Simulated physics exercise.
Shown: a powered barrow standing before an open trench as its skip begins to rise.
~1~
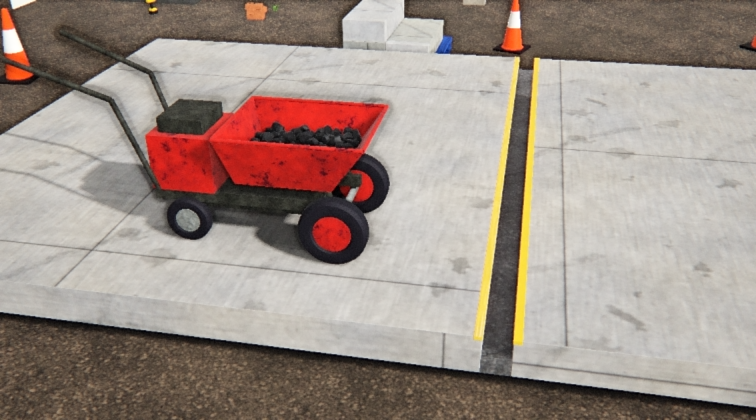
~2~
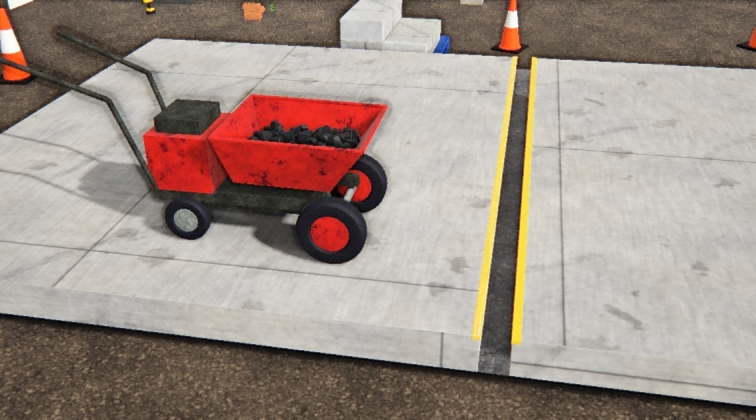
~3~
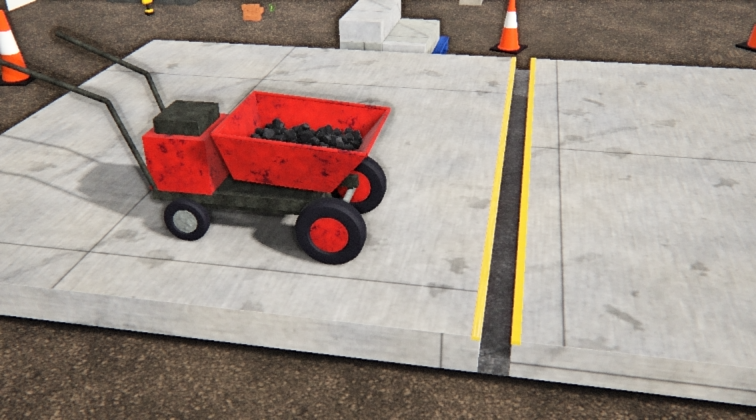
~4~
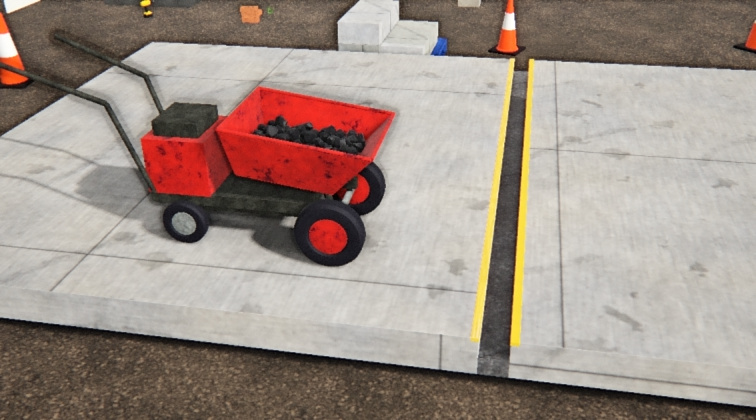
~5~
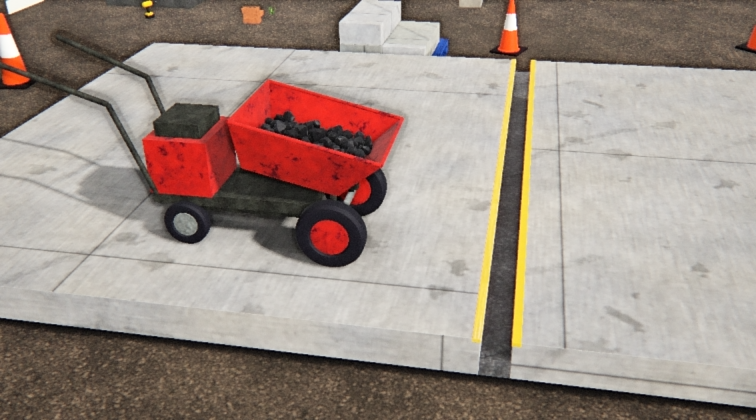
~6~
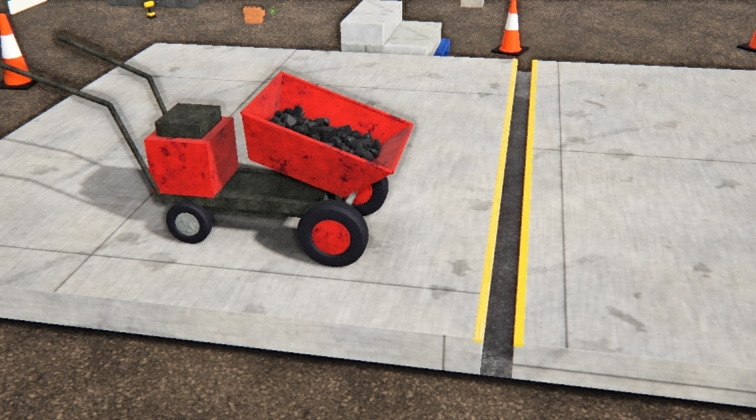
In this clip, a red powered barrow loaded with black lumps stands on a pale concrete slab, left of a narrow, yellow-edged dark trench. Its skip is level at first, then gradually tilts toward the right while the wheels stay in place.
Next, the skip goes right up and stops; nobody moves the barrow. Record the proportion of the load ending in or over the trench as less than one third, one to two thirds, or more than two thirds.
Trench receives below a third.
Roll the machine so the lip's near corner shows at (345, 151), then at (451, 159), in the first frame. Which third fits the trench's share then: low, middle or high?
Under a third, then under a third.
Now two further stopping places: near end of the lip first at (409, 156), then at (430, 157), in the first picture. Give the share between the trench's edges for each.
Some 60 in a hundred, then some 60 in a hundred.
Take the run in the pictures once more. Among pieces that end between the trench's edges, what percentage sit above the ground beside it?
About 0 in a hundred.
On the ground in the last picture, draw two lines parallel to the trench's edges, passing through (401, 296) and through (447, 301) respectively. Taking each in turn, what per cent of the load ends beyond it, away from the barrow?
Near 90 % and 50 %.
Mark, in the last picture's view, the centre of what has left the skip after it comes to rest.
I'd mark it at roughly (467, 242).
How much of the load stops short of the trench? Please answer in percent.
65 %.
Just after the last frame, skip tipped steeply; every one in the skip.
A moment on, skip tipped right over; almost all in the skip; about a tenth short of the trench.
Further on, skip tipped right over; roughly a third in the skip; roughly half short of the trench; about a tenth in or heaped over the trench; just a few beyond it.
When it is over, skip tipped right over; about a tenth in the skip; roughly two thirds short of the trench; roughly a quarter in or heaped over the trench; just a few beyond it.
